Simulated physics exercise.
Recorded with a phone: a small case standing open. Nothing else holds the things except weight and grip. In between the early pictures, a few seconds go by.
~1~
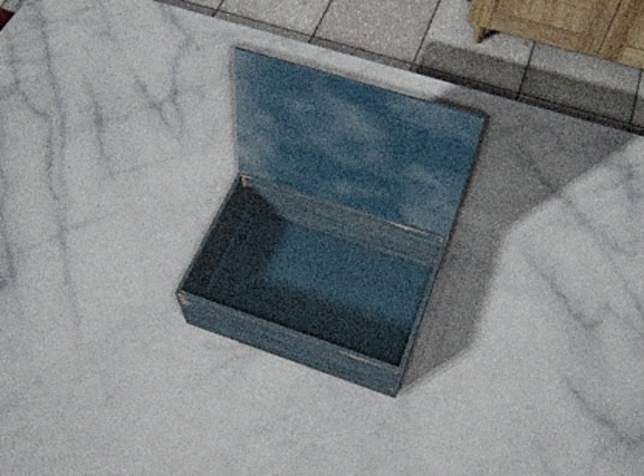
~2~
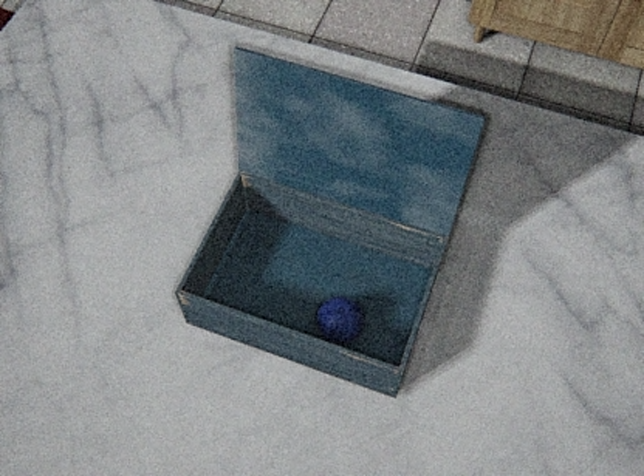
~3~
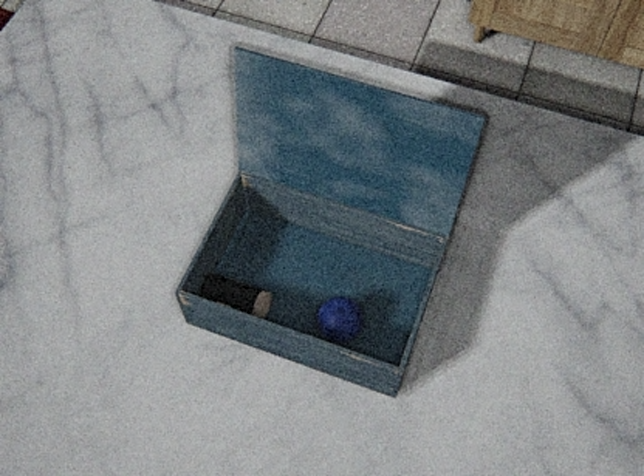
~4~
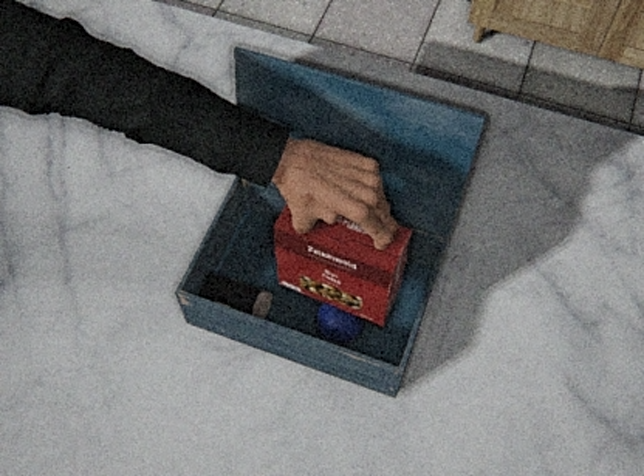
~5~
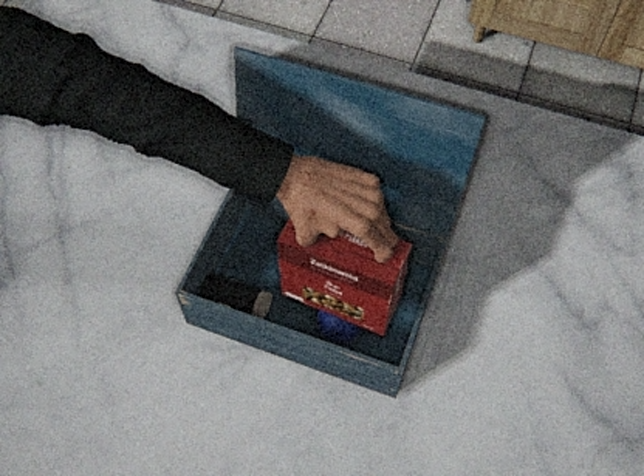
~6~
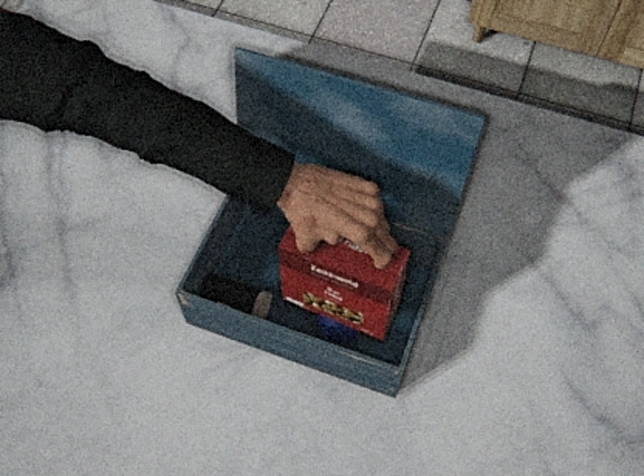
The video shows an open blue case on a marble surface, empty at first, then holding a dark blue ball and then a black shaker, before a dark-sleeved hand from the left lowers a red packet inside and keeps hold.
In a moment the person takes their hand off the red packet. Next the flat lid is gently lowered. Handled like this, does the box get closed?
The lid stays lifted.
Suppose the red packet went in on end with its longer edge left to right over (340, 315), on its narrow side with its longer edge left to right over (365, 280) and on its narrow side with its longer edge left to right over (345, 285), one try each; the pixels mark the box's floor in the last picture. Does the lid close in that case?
The first attempt ends with the lid standing open, the second with it standing open, and the third with it standing open.
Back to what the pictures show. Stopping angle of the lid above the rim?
Roughly 85 degrees above the rim.
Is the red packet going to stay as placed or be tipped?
At the finish it goes crooked.
Then, 0.40 s on from there, red packet turned 72° from how it was put near (346, 257); blue ball shifted a little.
Then, 1.00 s on from there, lid starting down; red packet turned 68° from how it was put near (345, 261); blue ball shifted a little.
In the end, lid 83° above the rim; toppled in the box, red packet; the other 2 unmoved. At the end, from the last picture's camera, red packet near (344, 261).
